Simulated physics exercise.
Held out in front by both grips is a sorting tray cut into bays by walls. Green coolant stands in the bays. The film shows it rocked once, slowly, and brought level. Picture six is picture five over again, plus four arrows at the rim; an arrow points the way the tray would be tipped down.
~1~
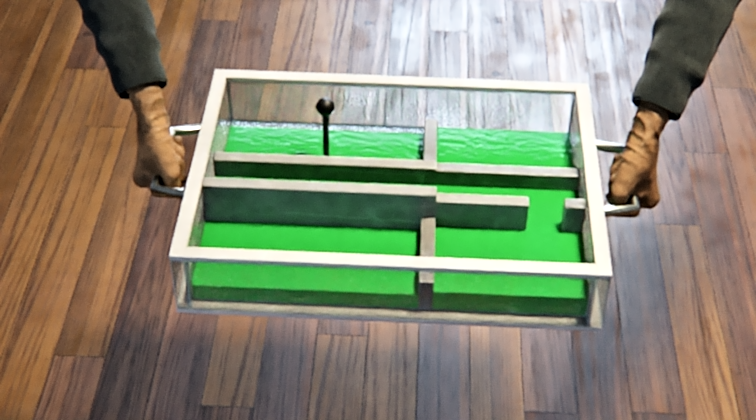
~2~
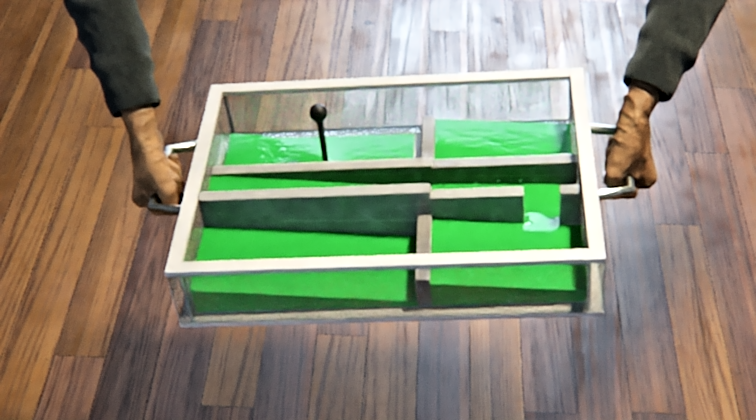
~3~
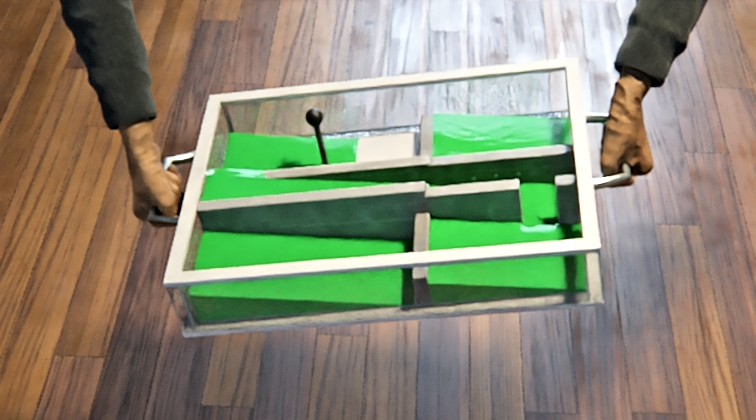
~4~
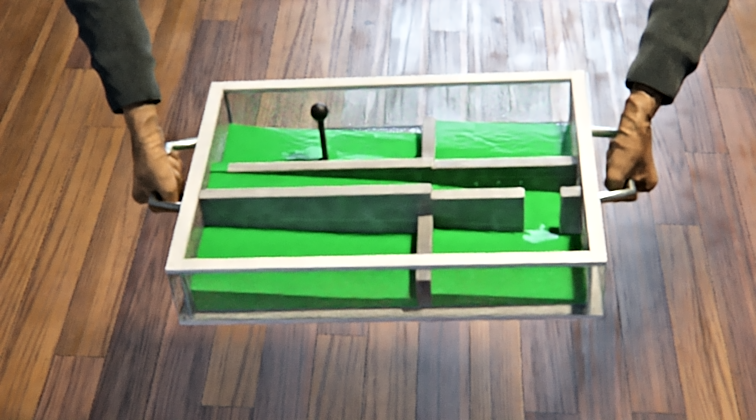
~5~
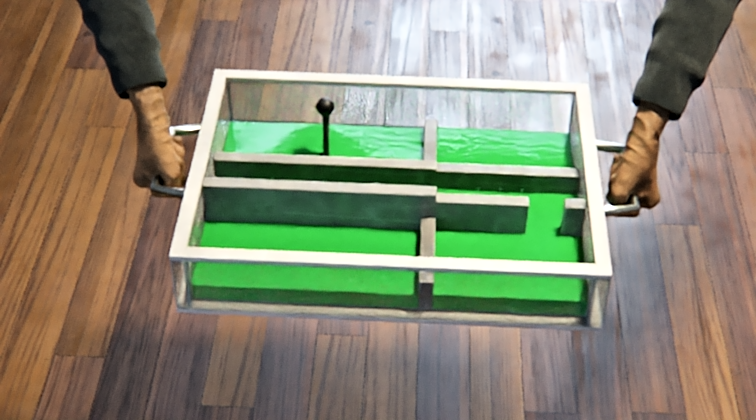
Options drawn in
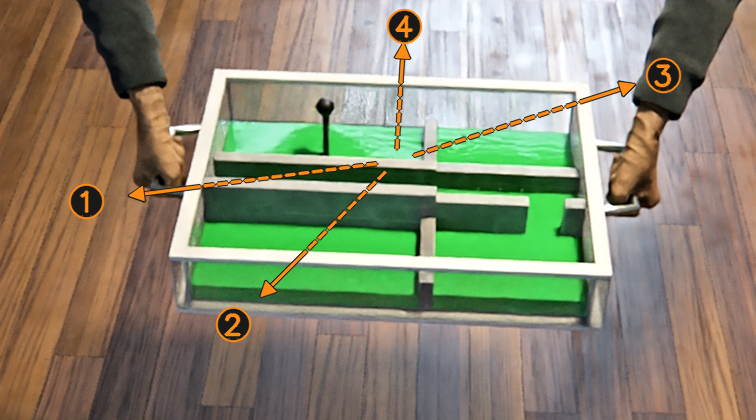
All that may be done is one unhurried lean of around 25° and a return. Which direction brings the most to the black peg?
1 beats the others.
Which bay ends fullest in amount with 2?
The front left bay.
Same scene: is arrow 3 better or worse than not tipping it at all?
Worse.
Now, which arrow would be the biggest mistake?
Arrow 3.
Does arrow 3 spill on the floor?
Yes.
In orange, 1 ends at (134, 195); 2 ends at (264, 292); 3 ends at (629, 86); 4 ends at (403, 48).
With 1, about 26 % of the liquid ends in the peg's bay; about 13 % goes over the rim.
With 2, about 17 % of the liquid ends in the peg's bay; about 2 % goes over the rim.
With 3, about 11 % of the liquid ends in the peg's bay; about 40 % goes over the rim.
With 4, about 17 % of the liquid ends in the peg's bay; nothing spills.
